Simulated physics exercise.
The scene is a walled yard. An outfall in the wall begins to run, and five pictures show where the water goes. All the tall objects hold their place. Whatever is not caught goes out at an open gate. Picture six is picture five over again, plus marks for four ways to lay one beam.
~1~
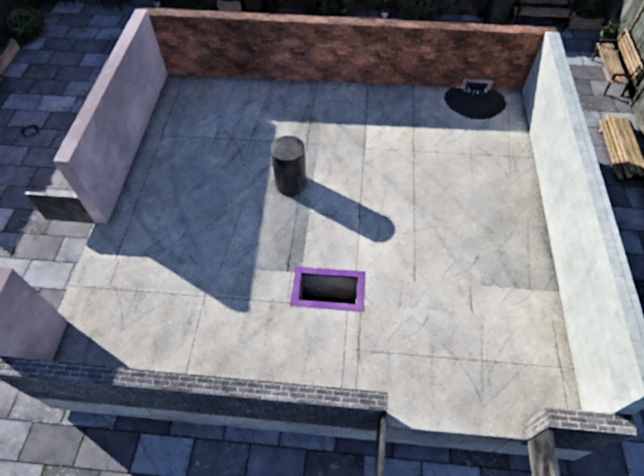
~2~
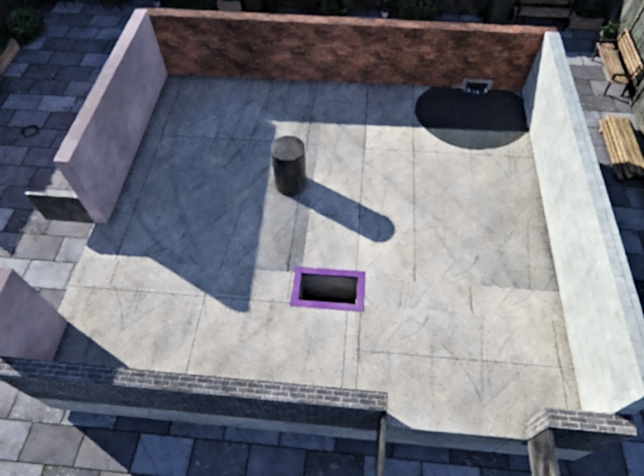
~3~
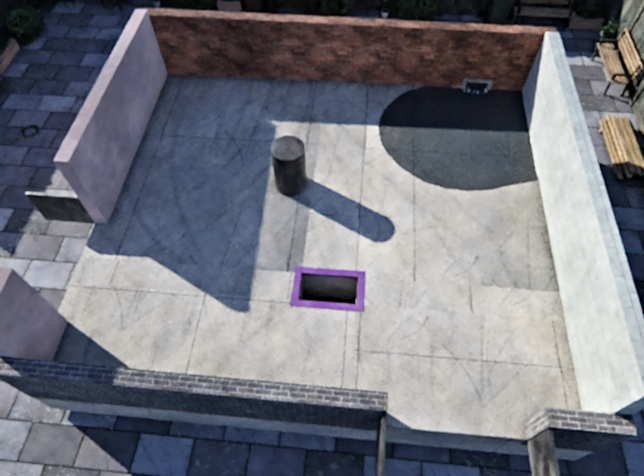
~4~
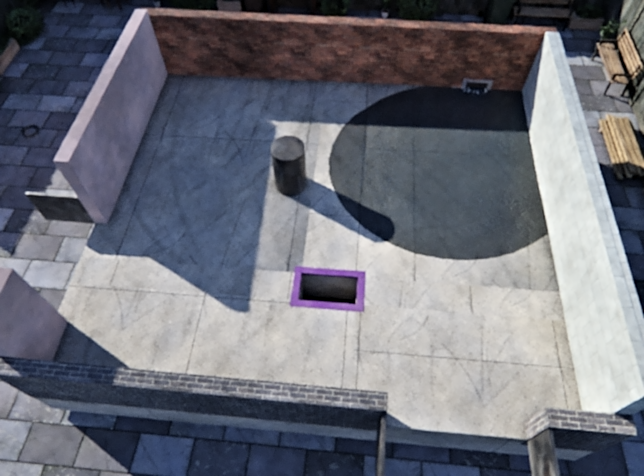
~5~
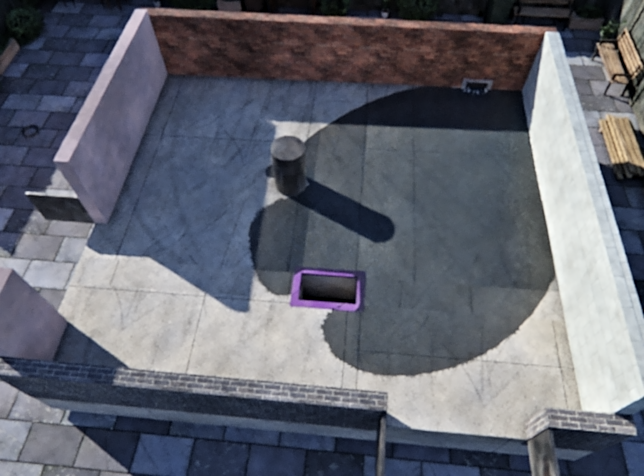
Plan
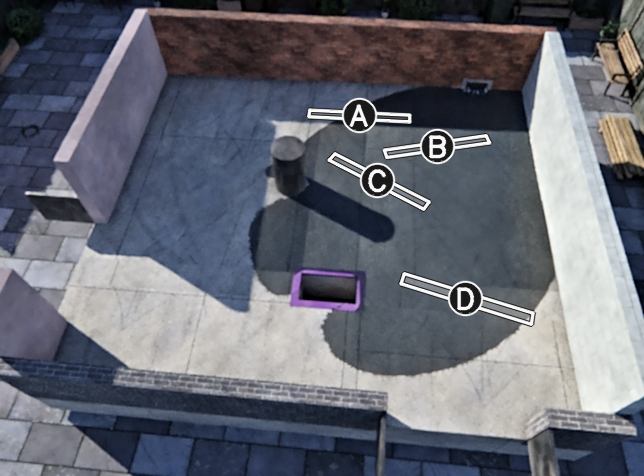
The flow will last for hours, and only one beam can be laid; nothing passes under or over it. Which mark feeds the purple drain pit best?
Choose D.
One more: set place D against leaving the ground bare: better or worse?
It is better.
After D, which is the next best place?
A it is.
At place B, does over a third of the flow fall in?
No.
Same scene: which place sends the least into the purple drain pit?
Here it is place C.
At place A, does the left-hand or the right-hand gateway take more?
The left gate.
In white, A from (309, 113) to (409, 118); B from (385, 153) to (487, 139); C from (332, 156) to (426, 205); D from (402, 278) to (532, 318).
For place A, about 27 % of the stream goes into the purple drain pit, about 67 % out by the gates.
For place B, about 15 % of the stream goes into the purple drain pit, about 79 % out by the gates.
For place C, about 10 % of the stream goes into the purple drain pit, about 82 % out by the gates.
For place D, about 47 % of the stream goes into the purple drain pit, about 48 % out by the gates.
